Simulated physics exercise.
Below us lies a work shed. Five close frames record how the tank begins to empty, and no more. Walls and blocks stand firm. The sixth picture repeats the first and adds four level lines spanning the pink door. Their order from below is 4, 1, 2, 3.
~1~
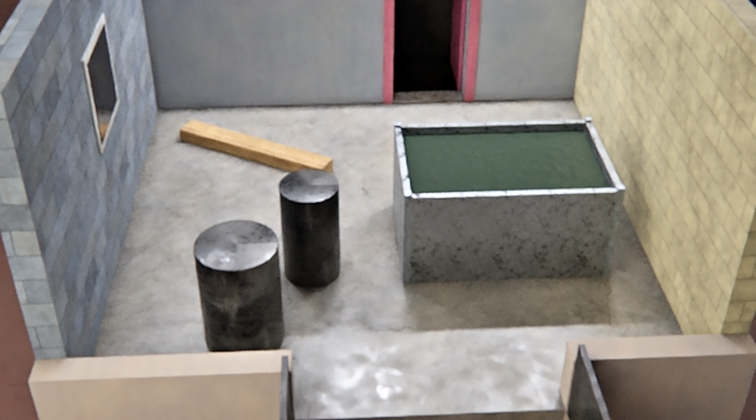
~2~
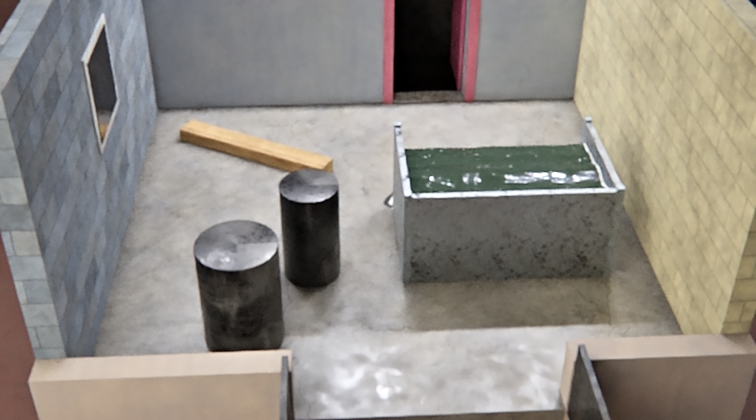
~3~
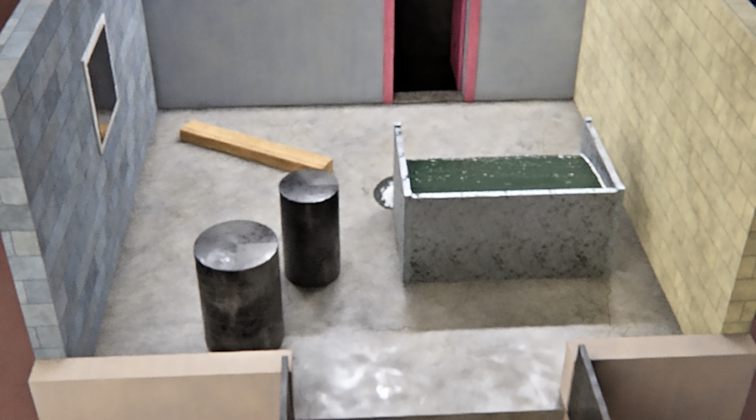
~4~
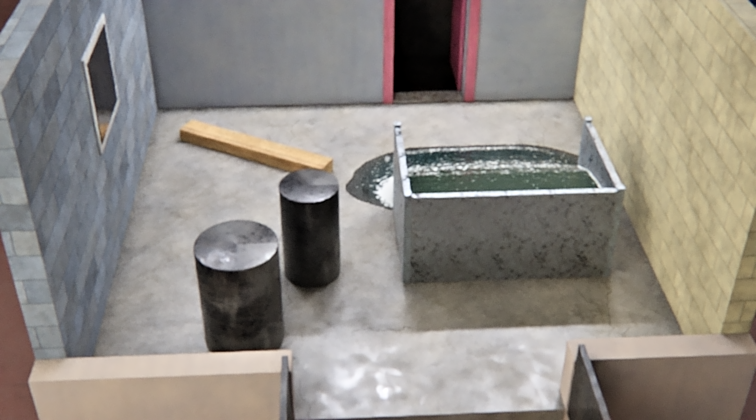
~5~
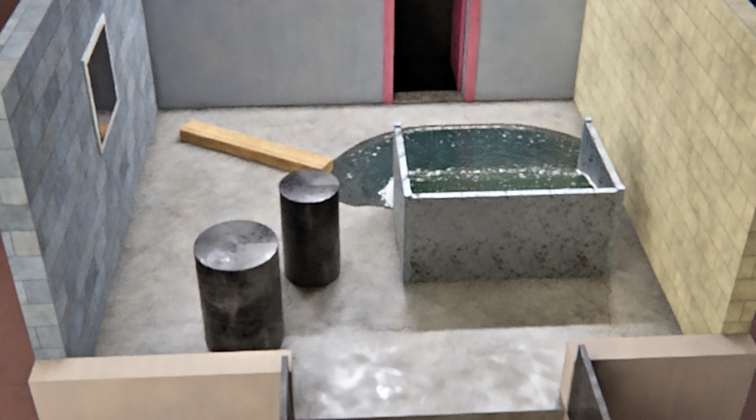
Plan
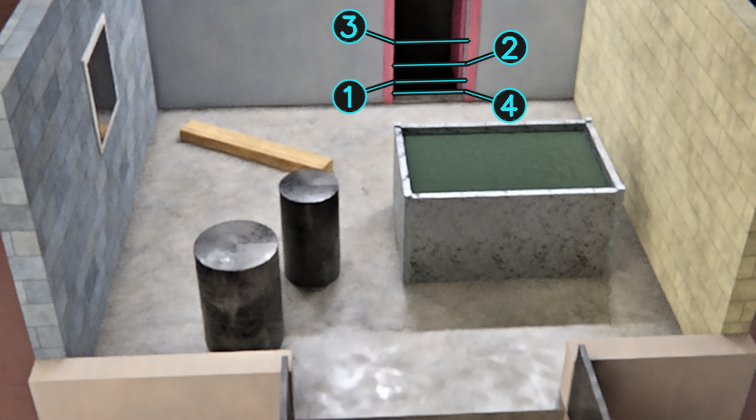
A grey stone tank of dark green water stands right of centre in a walled work shed seen from above, between a grey block wall on the left and a yellow one on the right. Two dark metal cylinders and a wooden beam lie to its left, with a pink-framed doorway behind. The tank's water drops and ripples, then spreads across the floor behind and left of it, reaching the beam's near end, while the camera stays still.
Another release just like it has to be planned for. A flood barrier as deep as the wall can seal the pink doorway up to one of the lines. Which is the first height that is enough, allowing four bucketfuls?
2.
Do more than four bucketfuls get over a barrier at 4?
Yes, that goes wrong.
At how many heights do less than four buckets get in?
Two of the four.
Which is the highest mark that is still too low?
That would be 1.
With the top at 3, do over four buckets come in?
No, that is safe.
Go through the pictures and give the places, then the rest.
In the first frame, water in the tank at rest, its middle at (503, 163); foot of the pink doorway at (428, 102); open gate at (431, 340).
In the second frame, water covers 2 % of the ground, its front hidden from here.
In the third frame, water covers 6 % of the ground, its front hidden from here.
In the fourth frame, front seen at (369, 167), 12 % of the ground wet.
In the fifth frame, front seen at (526, 127), 19 % of the ground wet.
On the marked copy, 1 at (429, 81); 2 at (430, 64); 3 at (431, 41); 4 at (429, 92); from the bottom up 4, 1, 2, 3.
With 1, about 13 bucketfuls get in.
With 2, a splash gets over, under a bucket.
With 3, nothing gets over.
With 4, dozens of bucketfuls pour in.
